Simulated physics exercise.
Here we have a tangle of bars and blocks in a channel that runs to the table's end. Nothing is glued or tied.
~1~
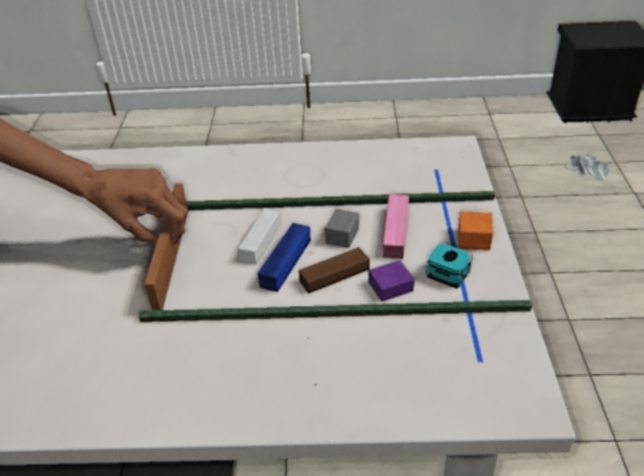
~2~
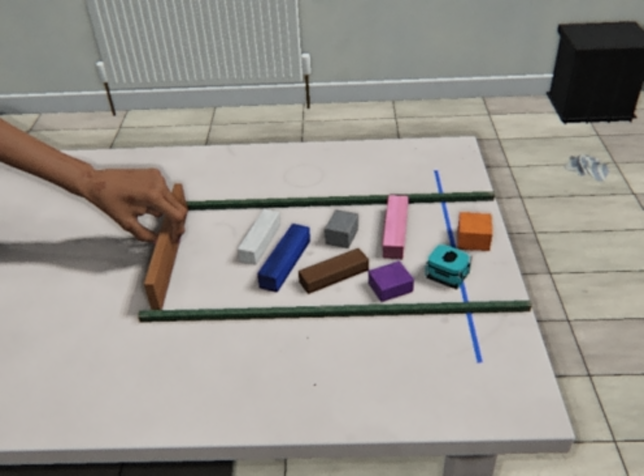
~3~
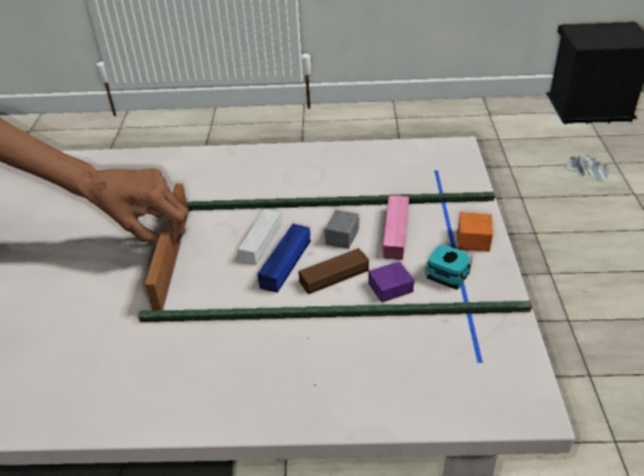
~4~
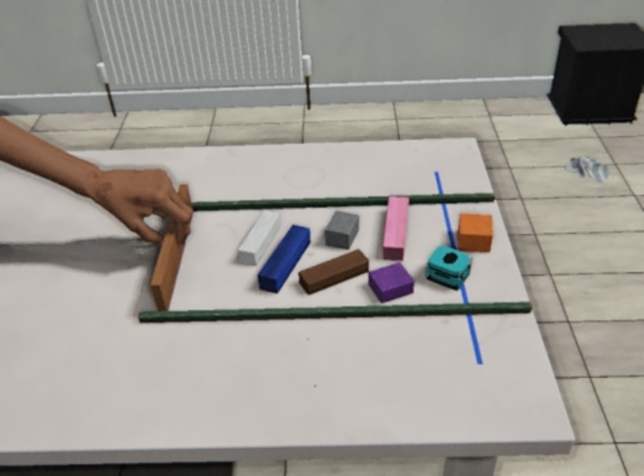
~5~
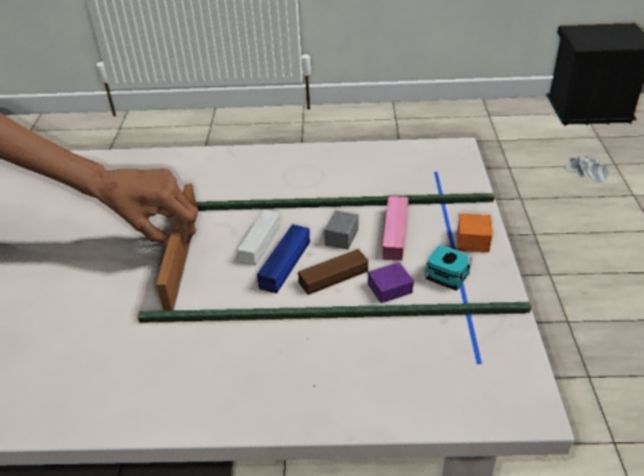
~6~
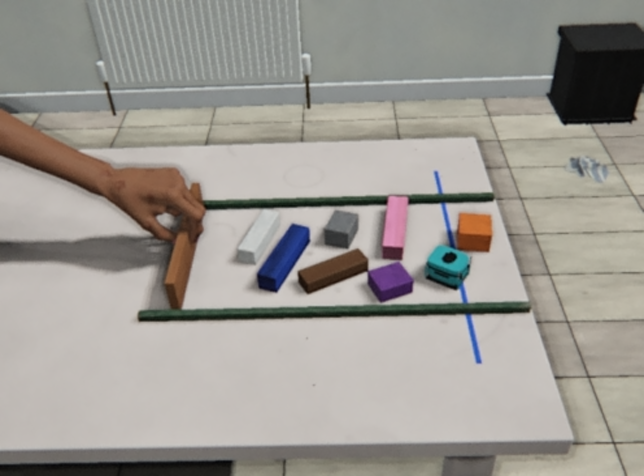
A hand reaching in from the left grips an upright brown board on a pale table, seen from above at an angle, with a radiator and tiled floor behind. Between two dark green rails lie white, blue, brown, grey, pink and purple pieces, with a turquoise object and orange block near a blue line at right. The hand slides the board slightly rightward, while the pieces and view stay still.
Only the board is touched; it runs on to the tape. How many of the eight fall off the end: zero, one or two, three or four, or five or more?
The number that fall off is three or four.
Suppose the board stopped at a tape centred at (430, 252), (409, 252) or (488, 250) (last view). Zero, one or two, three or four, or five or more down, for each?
The falls would be one or two; not one; at least five.
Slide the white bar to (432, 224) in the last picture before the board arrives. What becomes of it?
Then it is lost.
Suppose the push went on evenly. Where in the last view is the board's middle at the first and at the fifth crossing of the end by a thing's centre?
Its middle is around (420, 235) and later (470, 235).
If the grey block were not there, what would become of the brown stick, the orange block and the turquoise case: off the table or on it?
The brown stick stays on, the orange block falls, the turquoise case comes down.
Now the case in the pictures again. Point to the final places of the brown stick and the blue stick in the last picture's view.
The brown stick at (502, 275), the blue stick at (483, 257).
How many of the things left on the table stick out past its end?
The number is 1.
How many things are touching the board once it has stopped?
That makes 2.
Soon after, none off yet; orange block at rest near (474, 232); turquoise case at rest near (448, 267); pink stick at rest near (395, 227).
Then, none off yet; orange block at rest near (474, 232); turquoise case moving near (455, 265); pink stick moved a little near (433, 226).
At rest, the number that fall off is three or four; fallen, purple block, pink stick, turquoise case and orange block.
